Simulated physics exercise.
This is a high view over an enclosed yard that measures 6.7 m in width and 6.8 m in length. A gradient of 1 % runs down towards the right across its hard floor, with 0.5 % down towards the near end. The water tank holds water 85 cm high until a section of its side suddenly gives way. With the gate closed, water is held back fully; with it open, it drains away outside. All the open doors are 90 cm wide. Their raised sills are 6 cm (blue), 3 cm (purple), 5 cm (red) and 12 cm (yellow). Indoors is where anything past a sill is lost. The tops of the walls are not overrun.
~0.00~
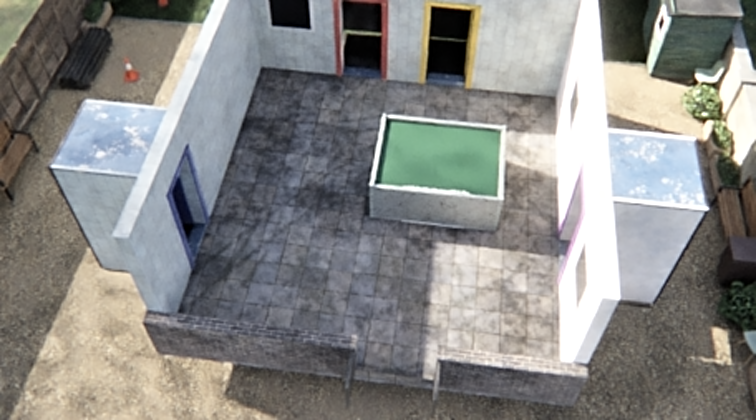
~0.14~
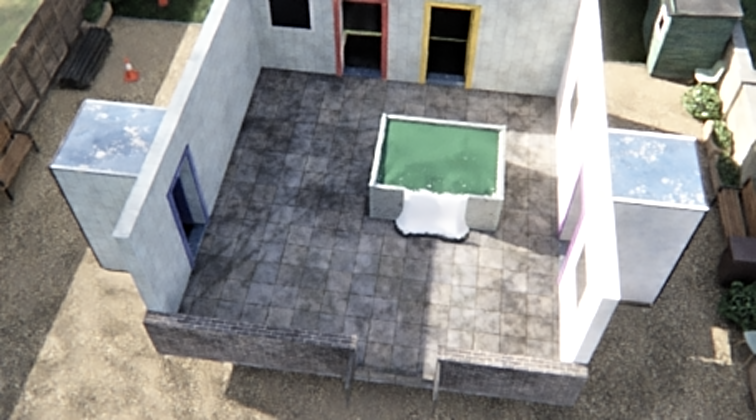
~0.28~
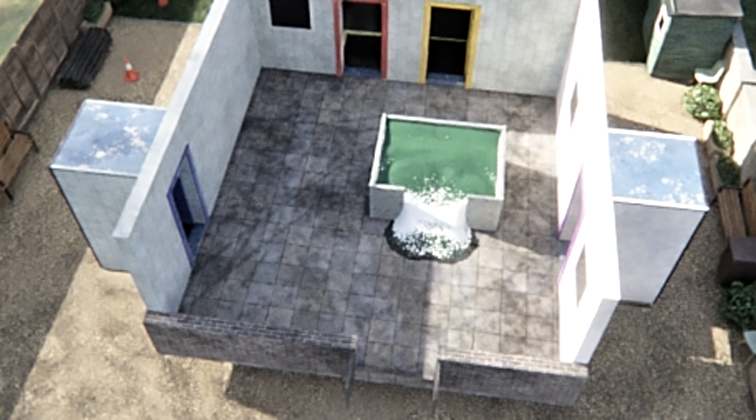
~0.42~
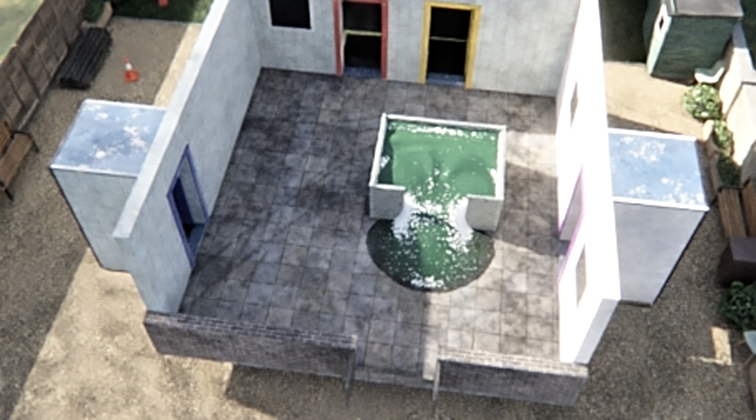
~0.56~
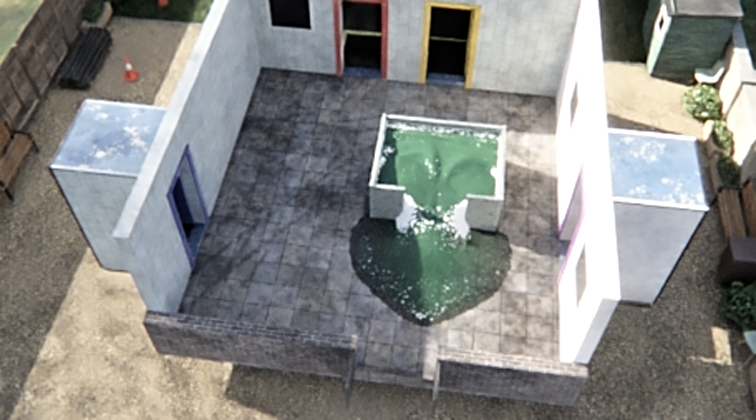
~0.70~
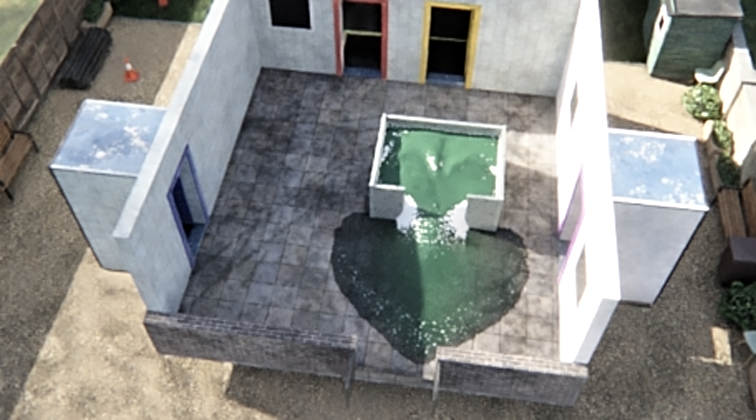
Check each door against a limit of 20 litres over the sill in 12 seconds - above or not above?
Check: Blue door not above; purple door above; red door not above; yellow door not above.
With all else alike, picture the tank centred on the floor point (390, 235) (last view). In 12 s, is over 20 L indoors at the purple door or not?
Then the purple door stays within it.
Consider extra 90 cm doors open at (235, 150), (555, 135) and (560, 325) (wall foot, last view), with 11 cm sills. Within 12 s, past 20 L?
In turn: Short of it, short of it, beyond it.
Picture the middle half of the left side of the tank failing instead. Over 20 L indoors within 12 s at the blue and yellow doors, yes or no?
For blue, too much; for yellow, too little.
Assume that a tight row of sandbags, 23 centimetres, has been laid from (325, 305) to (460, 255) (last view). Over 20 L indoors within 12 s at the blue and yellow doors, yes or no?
Doors: Blue exceeds / yellow stays under.
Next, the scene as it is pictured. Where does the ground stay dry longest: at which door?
Red.
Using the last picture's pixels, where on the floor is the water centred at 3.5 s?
Near (421, 254).
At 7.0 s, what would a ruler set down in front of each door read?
Blue 4 cm, purple 5 cm, red 0 cm, yellow 4 cm.
After 1.4 s water covers 30 % of the floor and is deepest (44 cm) near (437, 228); blue door not reached, purple door 4 cm at the sill, 0 L in, red door not reached, yellow door not reached.
After 2.2 s water covers 35 % of the floor and is deepest (44 cm) near (552, 382); blue door not reached, purple door 3 cm at the sill, 1 L in, red door not reached, yellow door not reached.
After 3.5 s water covers 45 % of the floor and is deepest (24 cm) near (552, 382); blue door 7 cm at the sill, 0 L in, purple door 8 cm at the sill, 8 L in, red door not reached, yellow door not reached.
After 7.0 s water covers 85 % of the floor and is deepest (14 cm) near (465, 370); blue door 4 cm at the sill, 2 L in, purple door 5 cm at the sill, 38 L in, red door not reached, yellow door 4 cm at the sill, 0 L in.
After 12.0 s water covers 95 % of the floor and is deepest (9 cm) near (530, 379); blue door 3 cm at the sill, 2 L in, purple door 4 cm at the sill, 45 L in, red door 6 cm at the sill, 3 L in, yellow door 3 cm at the sill, 0 L in.
